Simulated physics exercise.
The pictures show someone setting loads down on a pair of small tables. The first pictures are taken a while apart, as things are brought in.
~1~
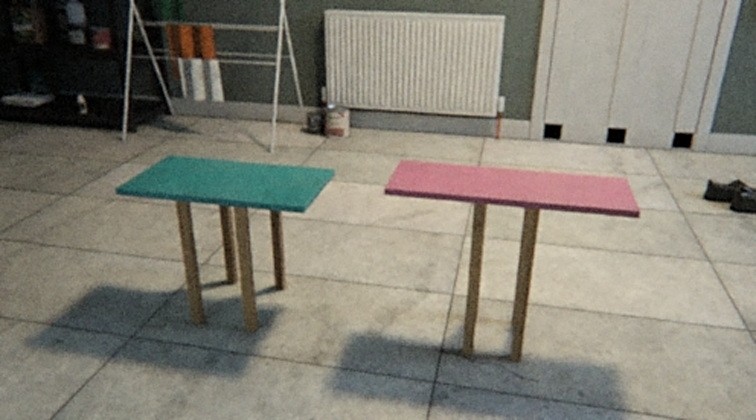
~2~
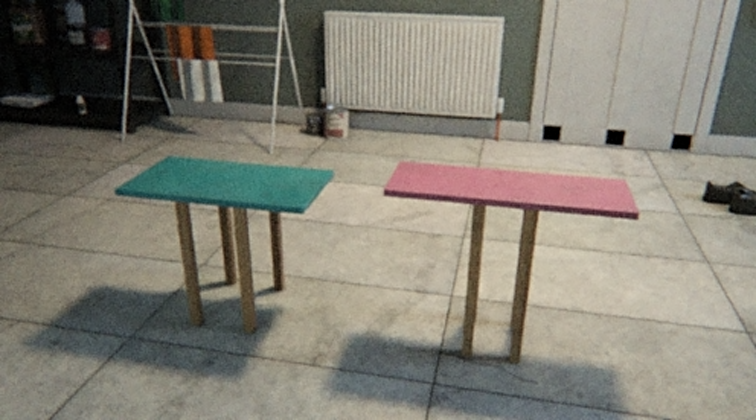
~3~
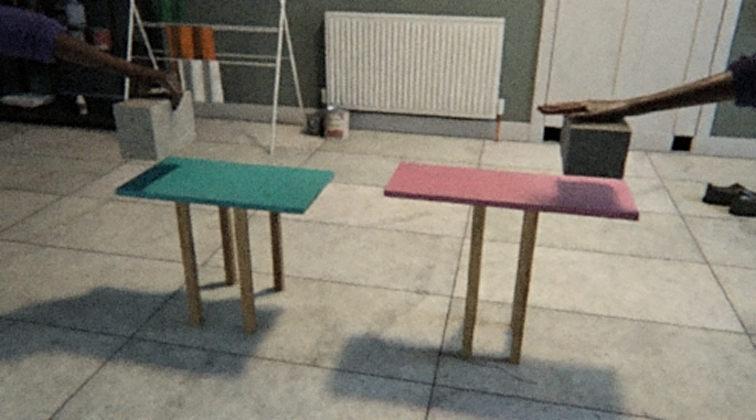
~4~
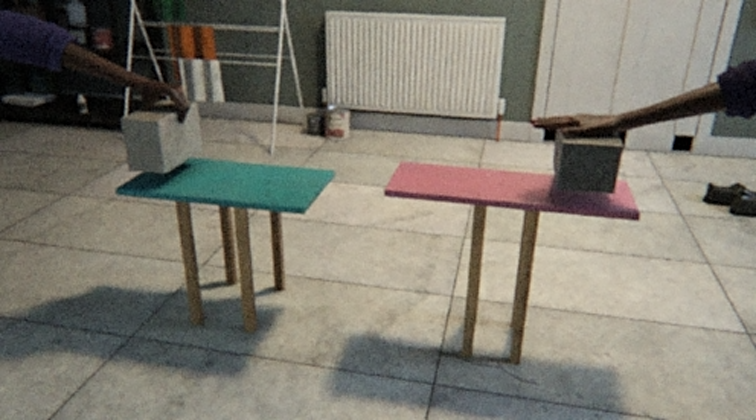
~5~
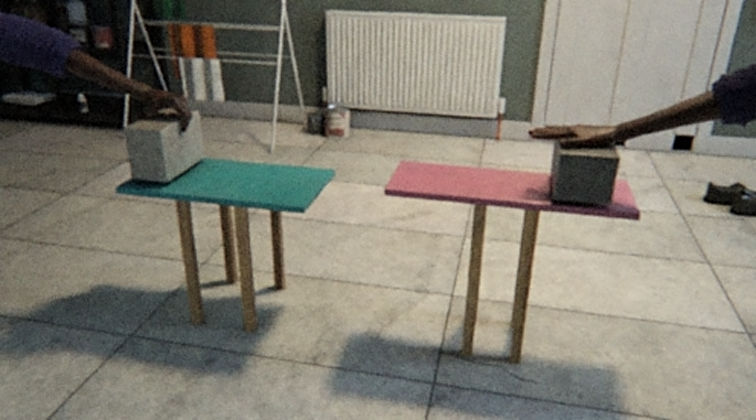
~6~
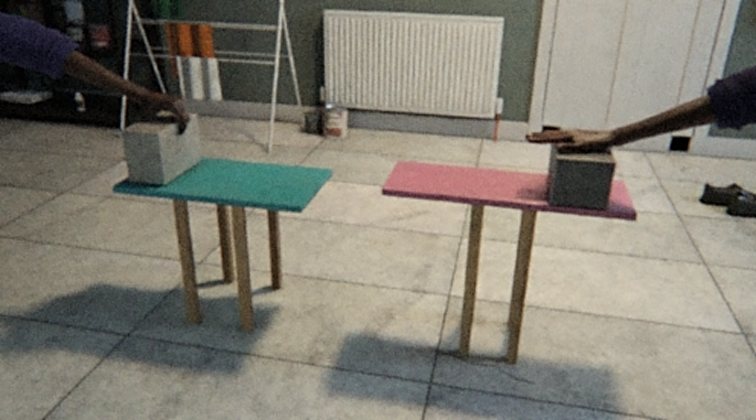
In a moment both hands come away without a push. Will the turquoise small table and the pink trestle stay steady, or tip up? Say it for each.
In the end the turquoise small table overbalances, the pink trestle overbalances.
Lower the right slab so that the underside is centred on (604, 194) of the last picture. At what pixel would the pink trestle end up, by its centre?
Near (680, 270).
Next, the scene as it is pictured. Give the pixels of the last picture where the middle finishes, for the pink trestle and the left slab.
The pink trestle around (678, 275); the left slab around (29, 259).
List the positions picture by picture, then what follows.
Turquoise small table (230, 182); pink trestle (508, 187), in the first frame.
Pink trestle (507, 188), in the second frame.
Still on the way; turquoise small table (229, 183); left slab (157, 123), in the third frame.
Still on the way; pink trestle (508, 189); right slab (585, 154), in the fourth frame.
Still on the way; turquoise small table (230, 181); left slab (166, 144), in the fifth frame.
In place, still held; turquoise small table (227, 181); pink trestle (506, 188); right slab (579, 168), in the sixth frame.
Then, 0.58 s later than the last frame, turquoise small table tilted by 21° near (179, 173); pink trestle tilted by 25° near (587, 200).
Then, 0.82 s later than the last frame, turquoise small table tilted by 63° near (106, 210); pink trestle tilted by 66° near (683, 274).
When it is over, the turquoise small table tips up, near (105, 216); the pink trestle tips up, near (678, 275).
